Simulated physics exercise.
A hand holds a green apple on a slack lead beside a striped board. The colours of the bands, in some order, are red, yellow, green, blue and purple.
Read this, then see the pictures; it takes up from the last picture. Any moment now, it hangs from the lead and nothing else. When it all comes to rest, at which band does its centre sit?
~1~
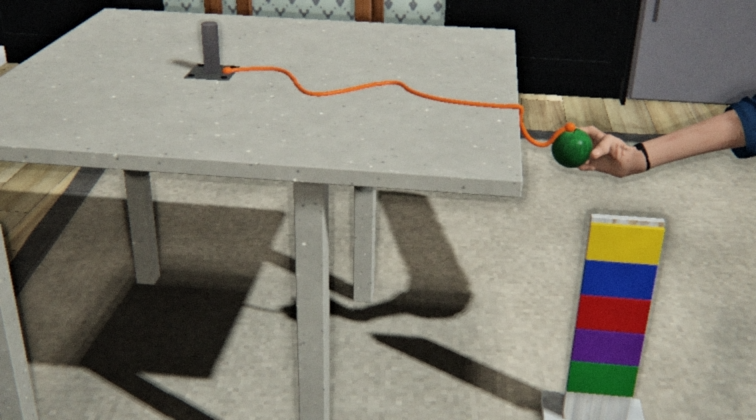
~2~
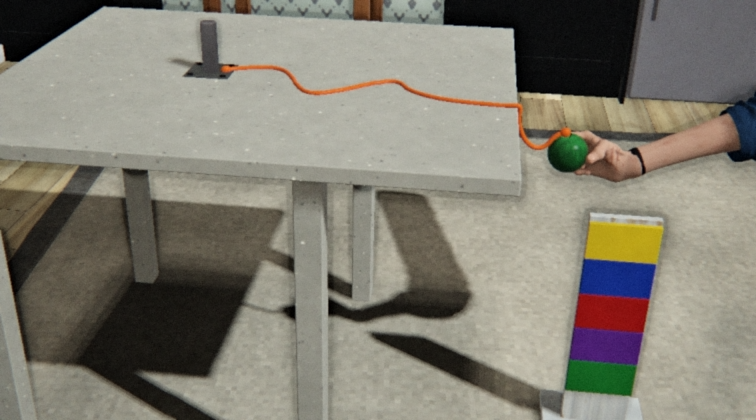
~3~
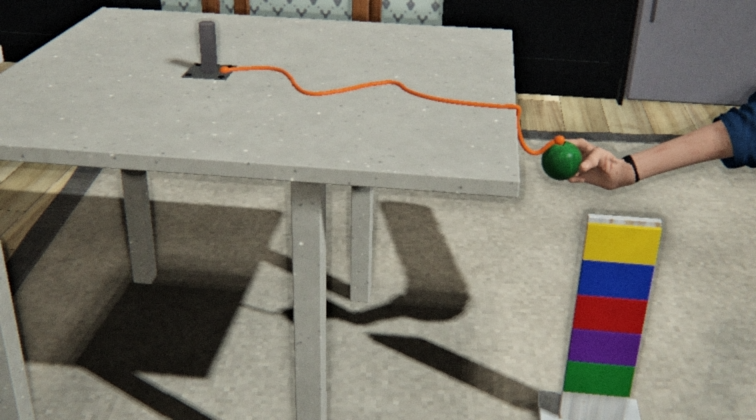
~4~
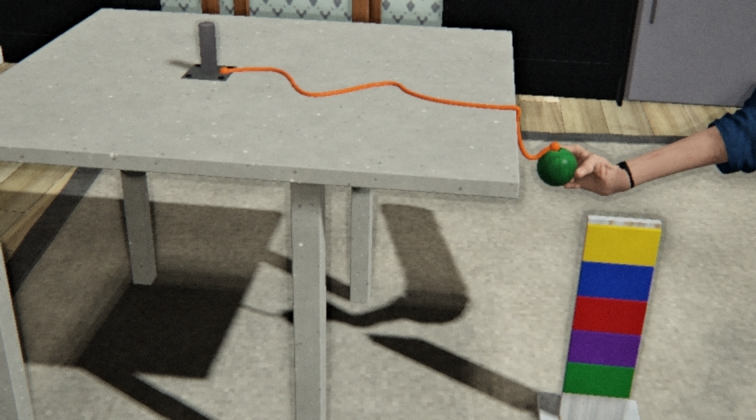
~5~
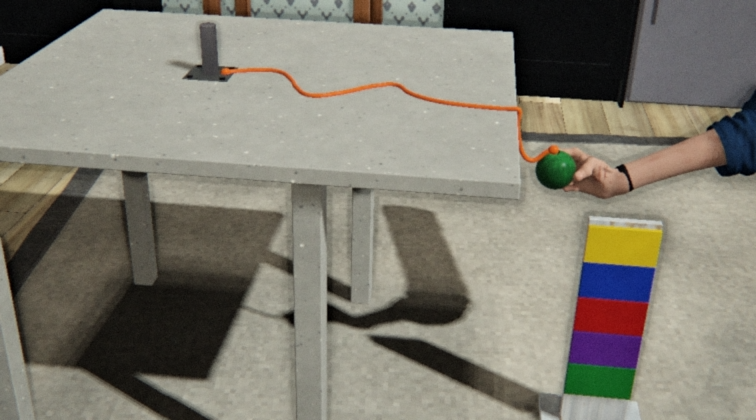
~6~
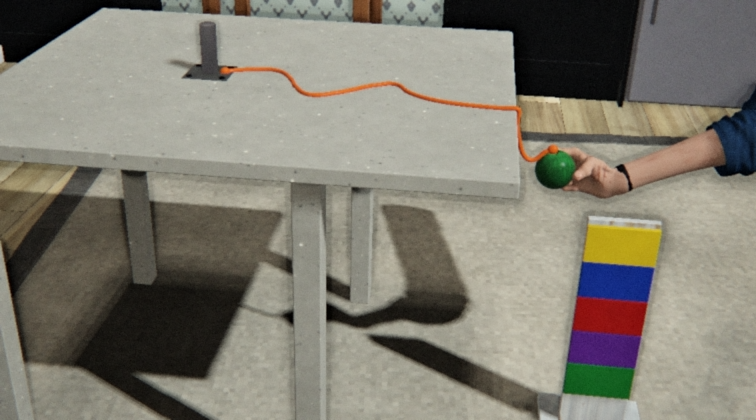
At blue.
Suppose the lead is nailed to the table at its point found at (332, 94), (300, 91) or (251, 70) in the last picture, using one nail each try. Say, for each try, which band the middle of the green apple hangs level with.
Going through them one at a time, the answers are yellow; yellow; blue.
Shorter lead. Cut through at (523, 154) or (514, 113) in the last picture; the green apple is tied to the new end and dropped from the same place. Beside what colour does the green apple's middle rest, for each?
Cut one gives yellow; cut two gives higher than all five.
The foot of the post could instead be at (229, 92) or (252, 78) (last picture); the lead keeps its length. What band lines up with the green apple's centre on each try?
First try: Red; second try: Red.
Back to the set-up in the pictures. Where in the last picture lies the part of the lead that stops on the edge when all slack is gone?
It sits at about (442, 102).
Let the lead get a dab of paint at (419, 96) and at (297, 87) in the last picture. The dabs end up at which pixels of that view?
In that view they reach (490, 100) and (329, 84).
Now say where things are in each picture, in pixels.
The first picture shows green apple (572, 148); yellow (625, 245); blue (619, 281); red (613, 315); purple (608, 348); green (602, 380).
The second picture shows green apple (567, 152); lead through (265, 68) (299, 88) (368, 85) (430, 97) (510, 106).
The third picture shows green apple (561, 160).
The fourth picture shows green apple (557, 166); lead through (263, 69) (297, 89) (367, 87) (429, 99) (508, 109).
The fifth picture shows green apple (556, 170).
The sixth picture shows green apple (555, 169); lead through (264, 70) (298, 90) (367, 87) (429, 99) (508, 109).
Soon after, apple near (475, 250); level with blue.
Then, apple near (509, 266); level with blue.
At rest, apple near (506, 265); level with blue. At blue.
